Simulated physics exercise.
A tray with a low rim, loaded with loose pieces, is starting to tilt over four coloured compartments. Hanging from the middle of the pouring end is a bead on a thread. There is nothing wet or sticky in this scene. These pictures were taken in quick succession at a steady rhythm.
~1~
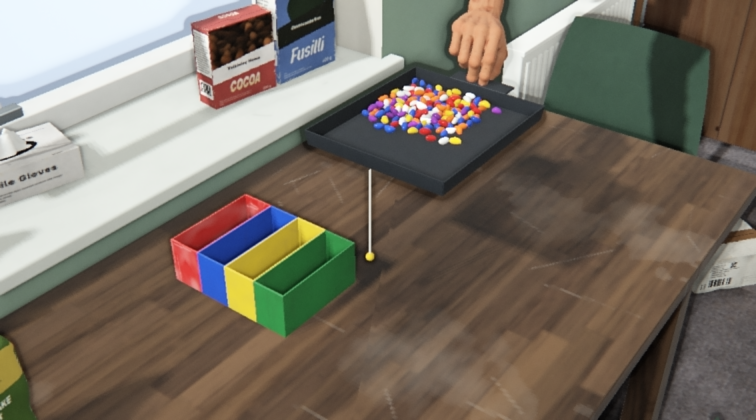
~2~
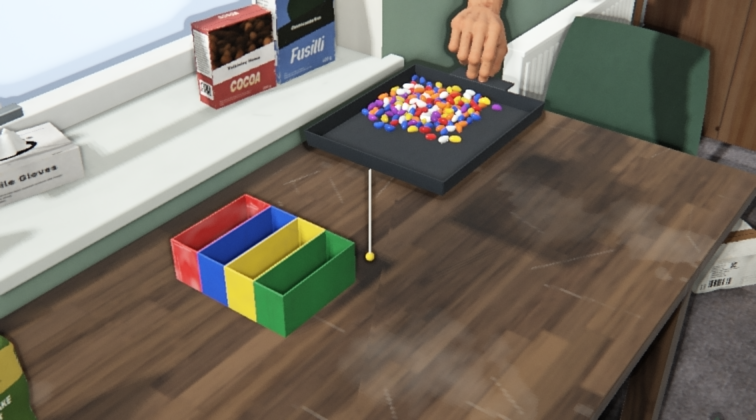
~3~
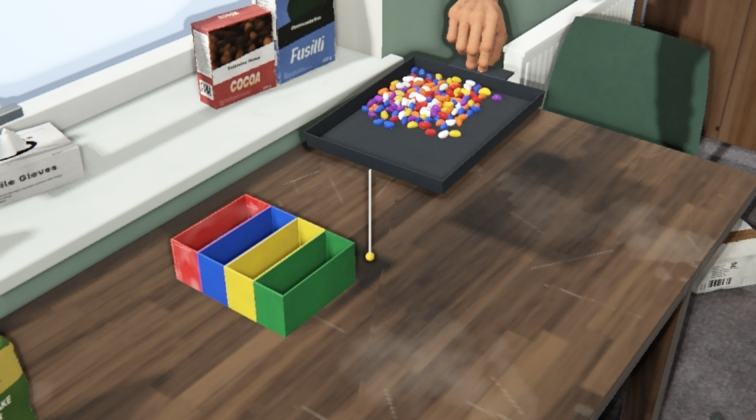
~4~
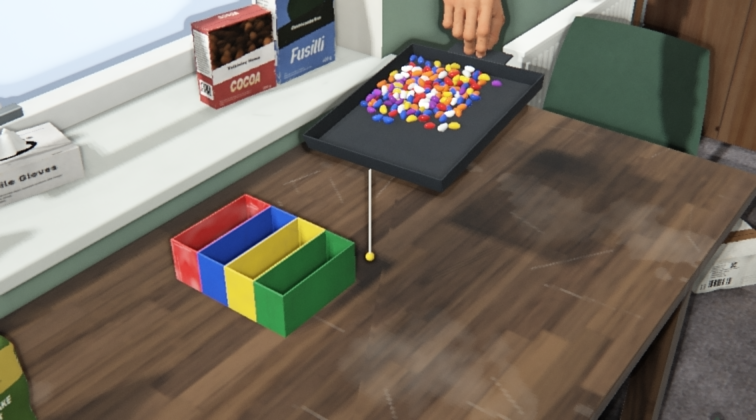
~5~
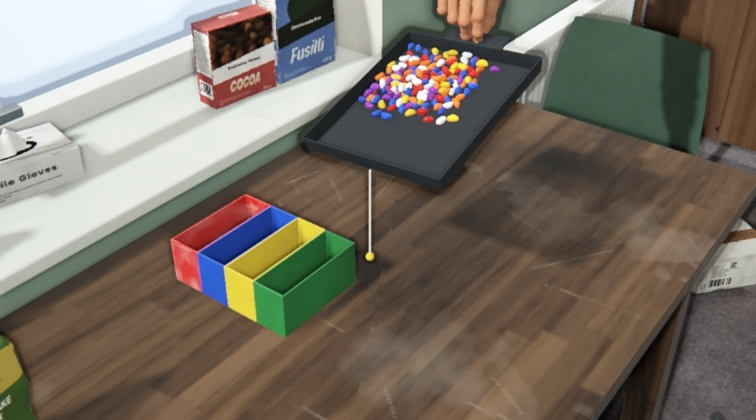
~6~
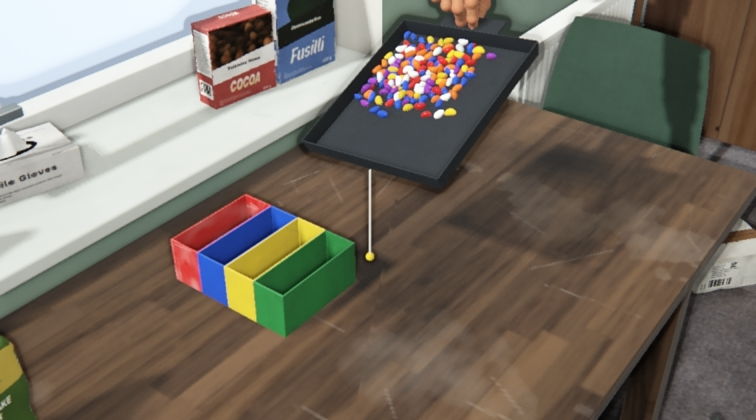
Dark tray of colourful jelly beans steadily tilting up at its far end, held by a hand, above four coloured compartments.
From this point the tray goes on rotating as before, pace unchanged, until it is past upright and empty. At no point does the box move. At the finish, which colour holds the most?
Green holds the most.
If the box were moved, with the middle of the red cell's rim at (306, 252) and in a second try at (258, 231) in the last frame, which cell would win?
That red cell first, yellow second.
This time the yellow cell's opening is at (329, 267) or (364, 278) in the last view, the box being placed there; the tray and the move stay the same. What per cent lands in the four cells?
Result, in turn: 90 %, 80 %.
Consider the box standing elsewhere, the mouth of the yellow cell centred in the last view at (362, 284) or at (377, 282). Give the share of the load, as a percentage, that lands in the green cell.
Trial 1 around 0 percent, trial 2 around 0 percent.
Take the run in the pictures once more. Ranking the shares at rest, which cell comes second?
Second place goes to the yellow one.
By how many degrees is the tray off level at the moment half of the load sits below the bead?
At some 100 degrees.
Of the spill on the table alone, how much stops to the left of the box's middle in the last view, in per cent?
I'd put it at around 20 per cent.
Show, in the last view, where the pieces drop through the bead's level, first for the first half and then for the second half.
Roughly at (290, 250) first, and then at (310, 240).
Soon after the last picture, tray tipped steeply; nearly all on the tray; a small part falling or outside the box.
A little later, tray tipped past a quarter turn; about a quarter on the tray; about a quarter in the green cell; a small part in the yellow cell; about a third falling or outside the box.
Later still, tray tipped past a quarter turn; about half in the green cell; about a quarter in the yellow cell; a stray few in the blue cell; about a third falling or outside the box.
At rest, tray tipped past a quarter turn; about half in the green cell; about a quarter in the yellow cell; a stray few in the blue cell; none in the red cell; about a third outside the box.
